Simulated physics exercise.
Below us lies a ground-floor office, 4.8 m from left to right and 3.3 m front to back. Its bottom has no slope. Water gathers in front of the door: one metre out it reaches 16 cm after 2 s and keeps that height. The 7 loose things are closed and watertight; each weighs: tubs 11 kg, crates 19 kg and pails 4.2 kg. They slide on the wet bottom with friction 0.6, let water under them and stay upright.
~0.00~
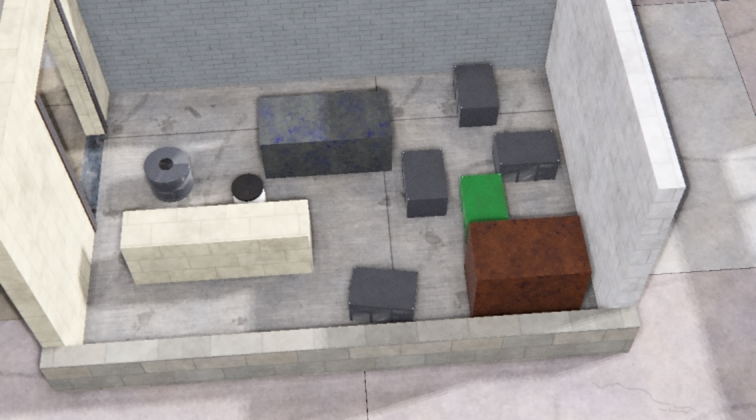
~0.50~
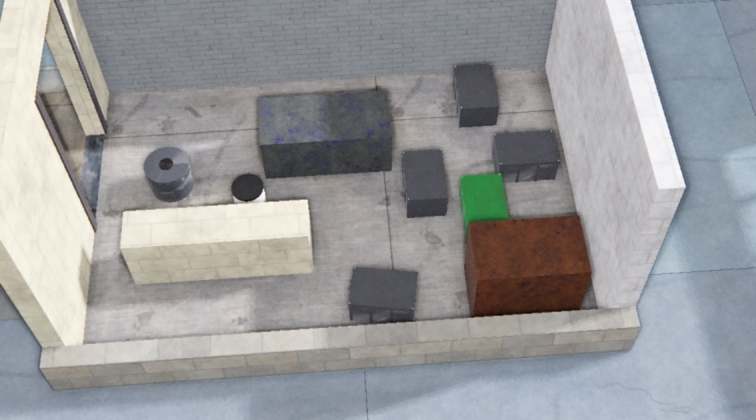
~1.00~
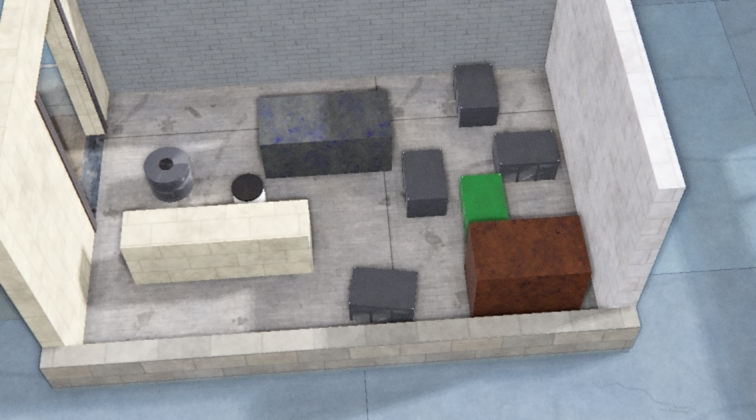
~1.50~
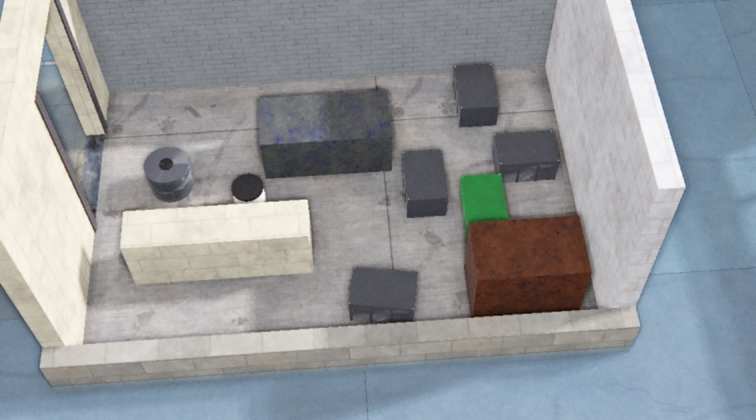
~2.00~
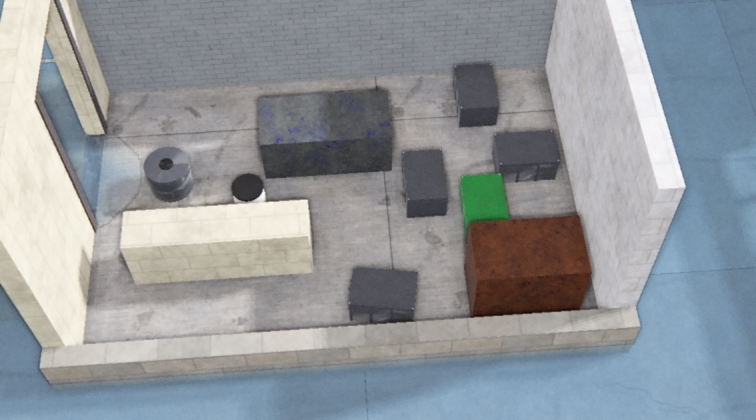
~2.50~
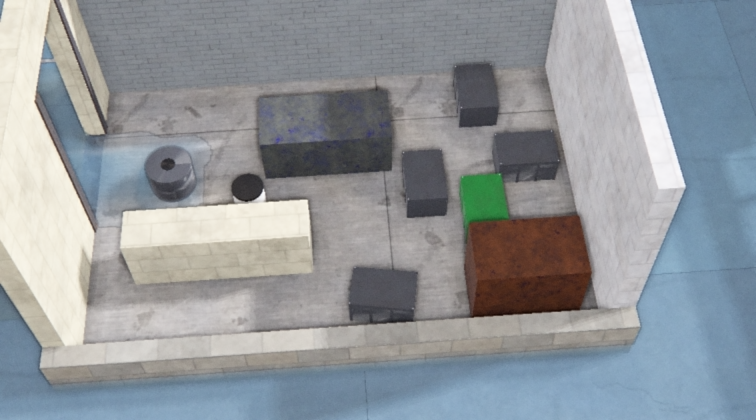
A large rust-brown block stands at the lower right of a walled ground-floor office, seen from above by a still camera. A green crate sits behind it, with dark grey boxes around, a mottled dark block at the back, a cream block and two round containers toward the left. Bluish water covers the ground outside, then enters through the left doorway and spreads around the grey round container, while the objects stay put.
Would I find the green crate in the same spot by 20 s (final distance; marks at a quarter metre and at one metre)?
The green crate moves a short way.
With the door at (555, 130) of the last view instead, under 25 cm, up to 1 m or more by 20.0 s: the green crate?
Then the green crate moves a short way.
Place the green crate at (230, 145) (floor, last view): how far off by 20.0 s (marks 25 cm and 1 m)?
It travels far.
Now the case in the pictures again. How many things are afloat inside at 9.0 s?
2 of them.
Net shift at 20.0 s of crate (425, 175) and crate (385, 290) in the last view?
In turn: 100 cm, 250 cm.
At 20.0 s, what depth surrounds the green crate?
Roughly 12 cm.
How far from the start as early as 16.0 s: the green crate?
About 80 cm.
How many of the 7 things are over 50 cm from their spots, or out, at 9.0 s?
I count 2.
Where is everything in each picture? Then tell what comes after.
In the first frame, the green crate at (485, 200), on the bottom; 0.0 m2 under water; 0 of 7 have shifted.
In the second frame, the green crate at (485, 200) rests on the ground; 0.0 m2 under water; 0 of 7 have shifted.
In the third frame, the green crate at (485, 200) rests on the ground; 0.0 m2 under water; 0 of 7 have shifted.
In the fourth frame, the green crate at (485, 200), on the bottom; 0.0 m2 under water; 0 of 7 have shifted.
In the fifth frame, the green crate at (485, 200) rests on the ground; 0.3 m2 under water; 0 of 7 have shifted.
In the sixth frame, the green crate at (485, 200) rests on the ground; 0.8 m2 under water; 0 of 7 have shifted.
After 4.0 s the green crate is near (485, 200), 0.0 m from its start, aground; 0 afloat.
After 9.0 s the green crate is near (494, 204), 0.1 m from its start, aground; 2 afloat.
After 16.0 s the green crate is near (567, 213), 0.8 m from its start, afloat; 7 afloat.
After 20.0 s the green crate is near (549, 202), 0.6 m from its start, afloat; 7 afloat.
